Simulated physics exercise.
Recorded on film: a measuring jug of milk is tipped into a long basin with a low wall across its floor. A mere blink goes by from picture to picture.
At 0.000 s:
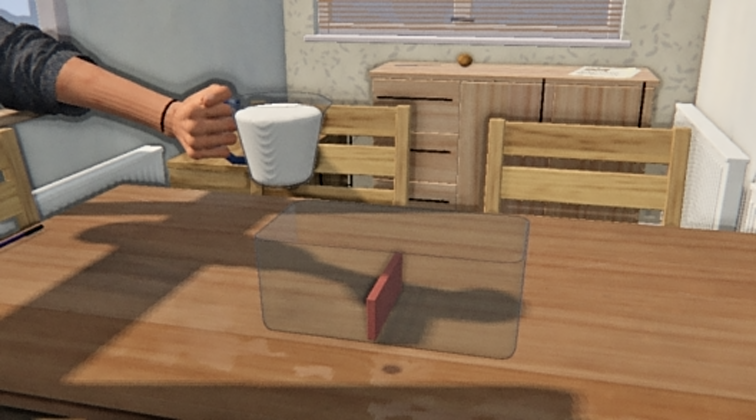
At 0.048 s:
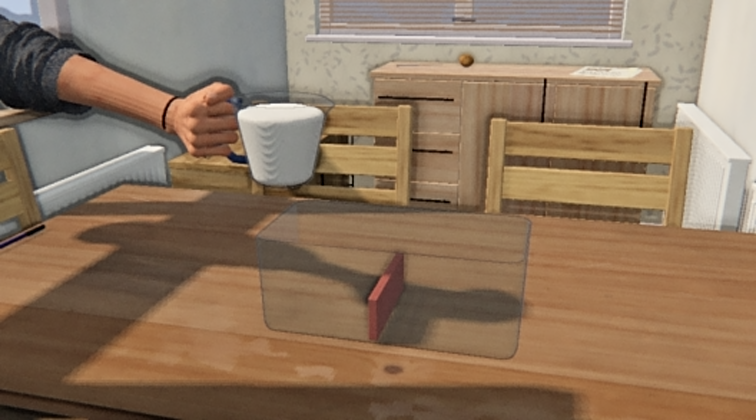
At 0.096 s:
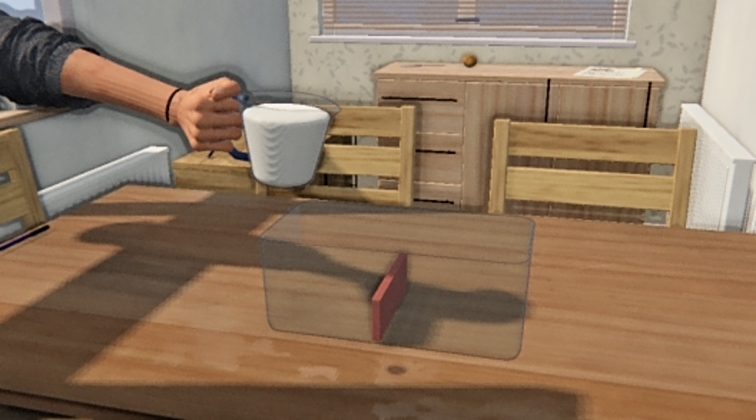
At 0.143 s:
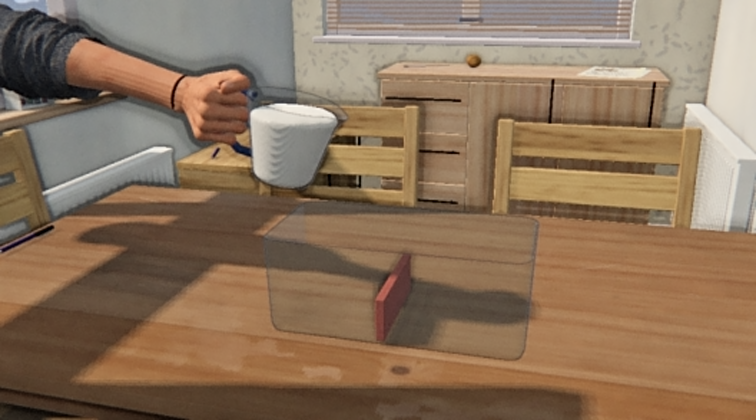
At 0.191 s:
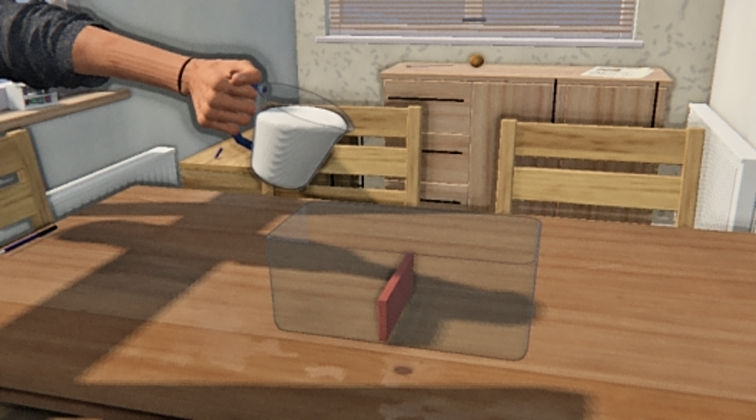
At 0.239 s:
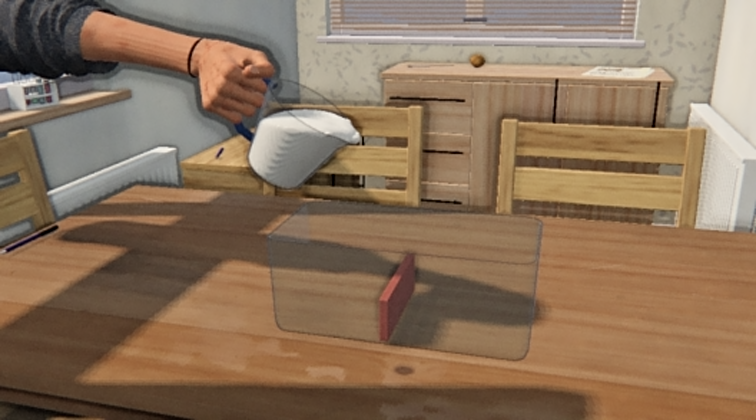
At a wooden dining table, a hand held a white jug of milk above a clear basin with a low red wall inside, then gradually tilted it to the right until milk reached the rim.
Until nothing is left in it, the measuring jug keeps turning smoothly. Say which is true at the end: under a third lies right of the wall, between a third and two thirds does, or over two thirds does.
Stops short of a third.
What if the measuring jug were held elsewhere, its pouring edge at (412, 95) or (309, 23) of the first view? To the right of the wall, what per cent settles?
About 95 and 15 per cent.
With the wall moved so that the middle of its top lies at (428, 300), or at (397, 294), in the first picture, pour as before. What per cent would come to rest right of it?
In order, near 20 and 20 in a hundred.
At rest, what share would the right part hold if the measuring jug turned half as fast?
Around 35 in a hundred.
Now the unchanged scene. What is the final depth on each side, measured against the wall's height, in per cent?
Left part: 40 per cent, right part: 10 per cent.
A moment on, the measuring jug is tipped on its side and 37 per cent is still to pour, 27 is left of the wall and 15 right of it.
Next, the measuring jug is tipped right over and 3 per cent is still to pour, 77 is left of the wall and 17 right of it.
Then the measuring jug is tipped right over and 0 per cent is still to pour, 79 is left of the wall and 20 right of it.
Later the measuring jug is tipped right over and 0 per cent is still to pour, 79 is left of the wall and 20 right of it.
Finally, 79 per cent lies left of the wall, 20 right of it and 1 outside.
